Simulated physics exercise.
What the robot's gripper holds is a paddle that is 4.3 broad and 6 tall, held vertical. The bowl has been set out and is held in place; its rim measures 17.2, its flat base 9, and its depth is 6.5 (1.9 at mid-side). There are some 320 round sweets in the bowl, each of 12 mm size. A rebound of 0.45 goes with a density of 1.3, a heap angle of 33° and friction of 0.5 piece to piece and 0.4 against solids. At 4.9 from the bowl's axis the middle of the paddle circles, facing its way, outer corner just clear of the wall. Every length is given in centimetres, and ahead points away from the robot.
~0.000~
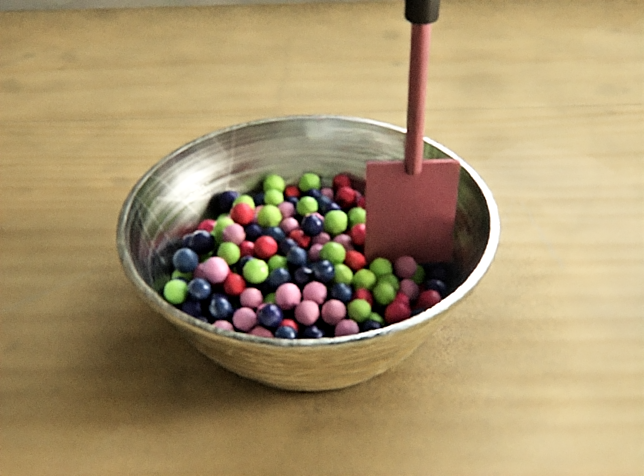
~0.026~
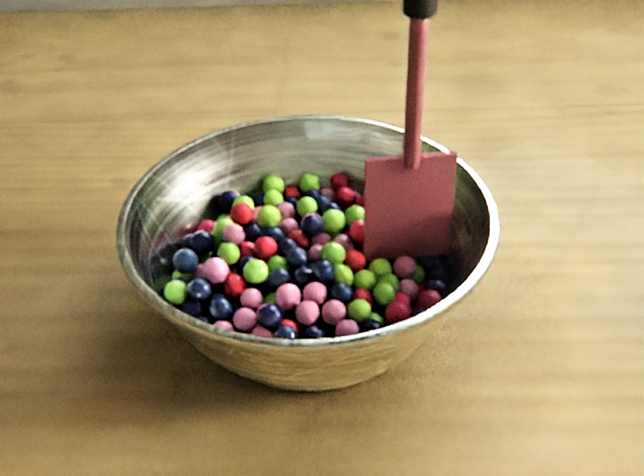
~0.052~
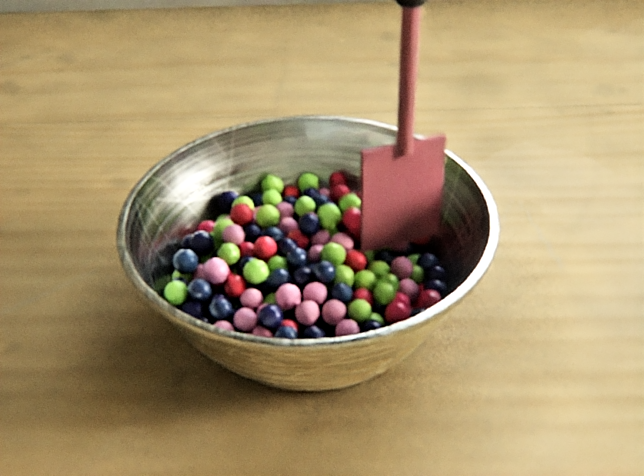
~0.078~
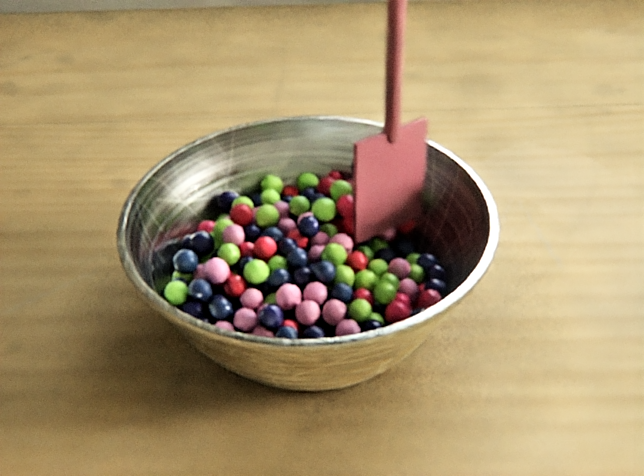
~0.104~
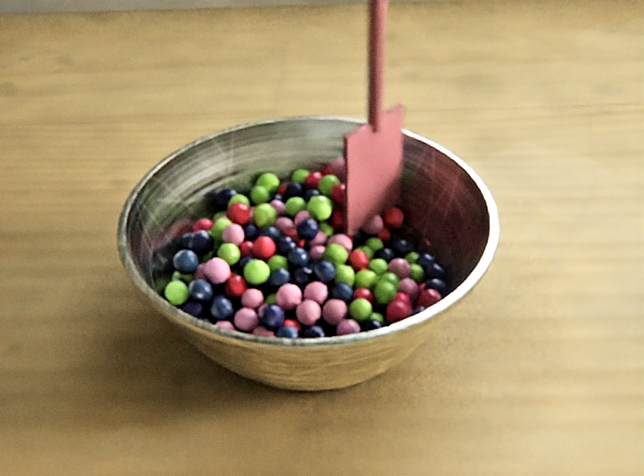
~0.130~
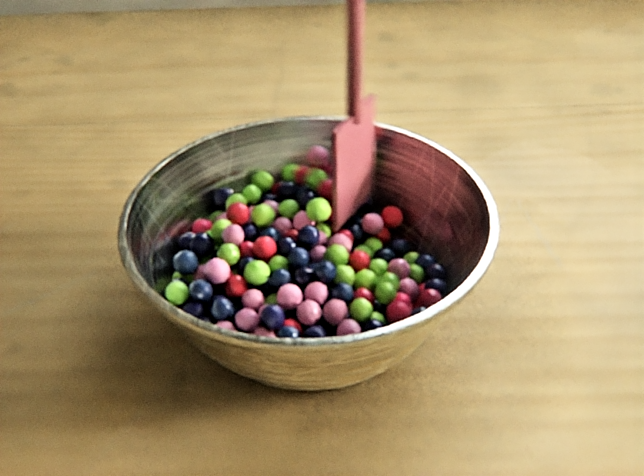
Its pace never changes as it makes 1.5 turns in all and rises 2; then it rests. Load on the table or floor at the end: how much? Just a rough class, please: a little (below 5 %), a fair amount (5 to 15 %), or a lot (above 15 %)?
A fair amount.
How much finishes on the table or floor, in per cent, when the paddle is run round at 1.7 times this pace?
Close to 15 in a hundred.
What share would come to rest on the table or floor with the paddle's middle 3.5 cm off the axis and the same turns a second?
That would come to roughly 10 percent.
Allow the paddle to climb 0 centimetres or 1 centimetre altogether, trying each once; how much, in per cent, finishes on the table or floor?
That gives about 20 per cent and 15 per cent, in order.
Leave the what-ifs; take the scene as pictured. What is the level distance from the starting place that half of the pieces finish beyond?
Near 1 cm.
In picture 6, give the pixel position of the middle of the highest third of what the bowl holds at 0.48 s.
I'd put it at around (302, 311).
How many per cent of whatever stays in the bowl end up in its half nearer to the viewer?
50 %.
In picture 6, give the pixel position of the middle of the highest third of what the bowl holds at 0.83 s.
Centre, approx.: (314, 259).
By 0.48 s, 247° round, highest piece 9 above the table; 305 in the bowl, 10 on the table or floor, 5 in flight or on the tool.
By 0.83 s, 75° round, highest piece 7 above the table; 294 in the bowl, 24 on the table or floor, 2 in flight or on the tool.
By 1.20 s, 180° round, highest piece 5 above the table; 293 in the bowl, 27 on the table or floor.
By 1.90 s, 180° round, highest piece 5 above the table; 293 in the bowl, 27 on the table or floor.
Final count, 293 in the bowl, 27 on the table or floor. That is 8 % on the table or floor.
